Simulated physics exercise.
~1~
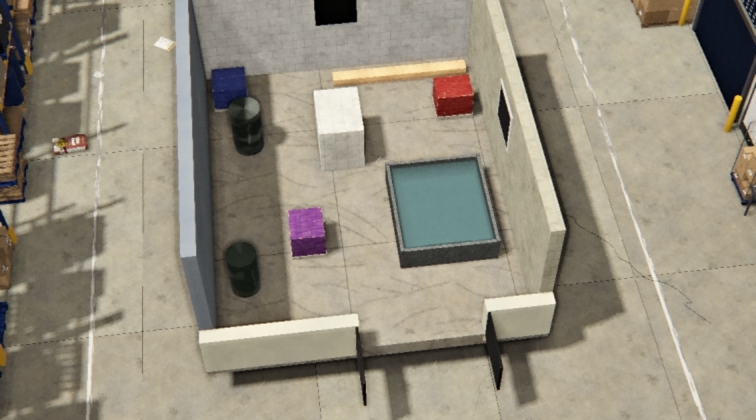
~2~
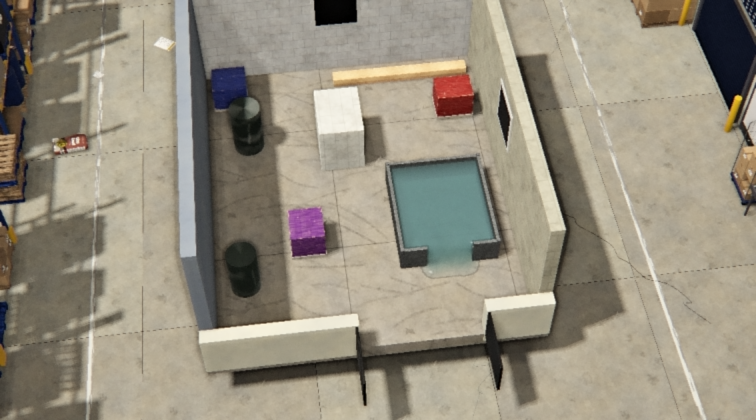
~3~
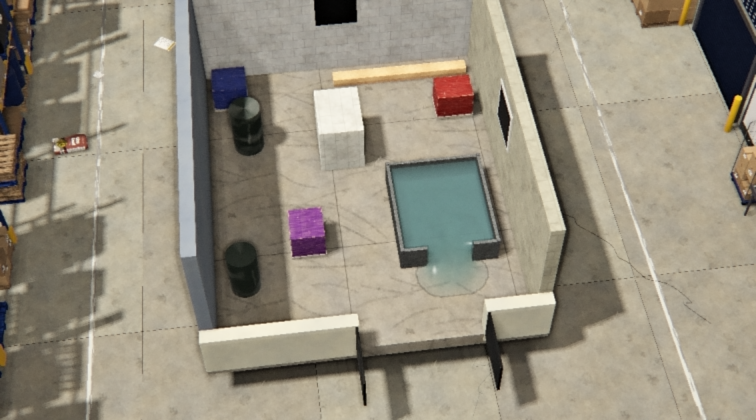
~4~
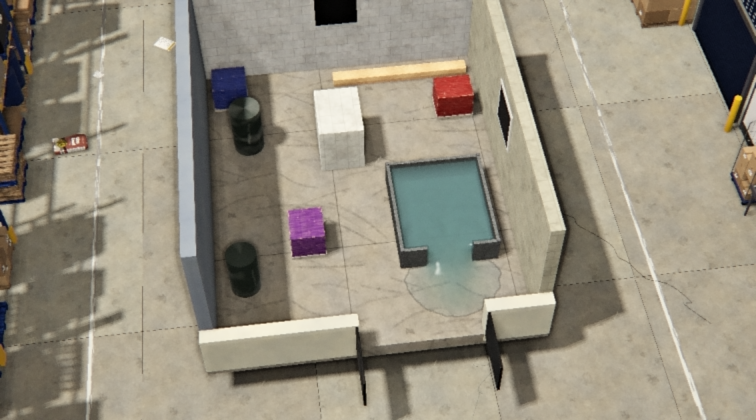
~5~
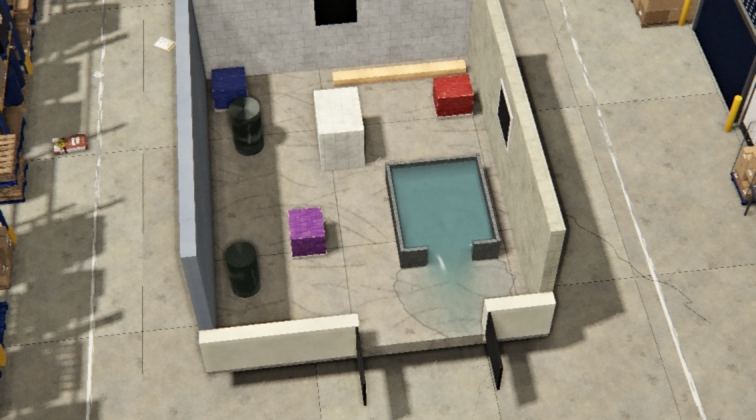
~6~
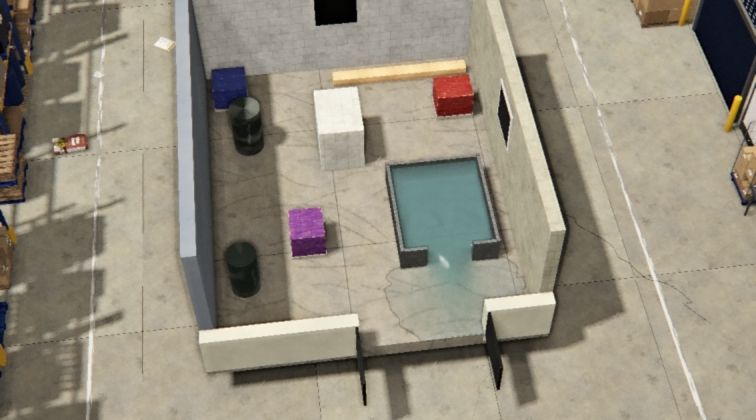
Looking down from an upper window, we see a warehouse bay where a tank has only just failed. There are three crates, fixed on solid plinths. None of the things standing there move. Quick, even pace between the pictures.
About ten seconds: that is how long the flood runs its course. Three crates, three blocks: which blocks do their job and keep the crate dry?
As I see it, the purple crate will be left dry; the red crate will be left dry; the blue crate will be left dry.
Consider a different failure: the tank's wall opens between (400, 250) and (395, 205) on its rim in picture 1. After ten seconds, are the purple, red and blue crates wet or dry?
Result: Purple gets overtopped, red is left untouched, blue gets overtopped.
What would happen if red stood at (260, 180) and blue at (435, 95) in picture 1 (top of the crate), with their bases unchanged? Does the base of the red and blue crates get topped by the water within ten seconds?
Result - red crate stays clear, blue crate stays clear.
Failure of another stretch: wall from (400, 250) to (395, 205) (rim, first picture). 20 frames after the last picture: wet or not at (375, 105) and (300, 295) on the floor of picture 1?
Untouched, then inundated.
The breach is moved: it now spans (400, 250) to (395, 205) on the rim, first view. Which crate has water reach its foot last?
It's the one in red.
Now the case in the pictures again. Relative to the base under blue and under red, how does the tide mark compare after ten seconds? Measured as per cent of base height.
I'd say 0 per cent for the first one and 80 per cent for the second.
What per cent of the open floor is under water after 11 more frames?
About 15 percent.
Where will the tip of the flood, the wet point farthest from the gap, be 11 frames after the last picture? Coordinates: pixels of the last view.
Estimated pixel: (333, 339).
A moment on, water covers 10 % of the floor; the purple crate not reached, the red crate not reached, the blue crate not reached.
Next, water covers 15 % of the floor; the purple crate not reached, the red crate not reached, the blue crate not reached.
Then, water covers 15 % of the floor; the purple crate not reached, the red crate not reached, the blue crate not reached.
Later, water covers 20 % of the floor; the purple crate not reached, the red crate water round its plinth, the blue crate not reached.
In the end, water covers 30 % of the floor; the purple crate stayed above the water, the red crate stayed above the water, the blue crate stayed above the water.
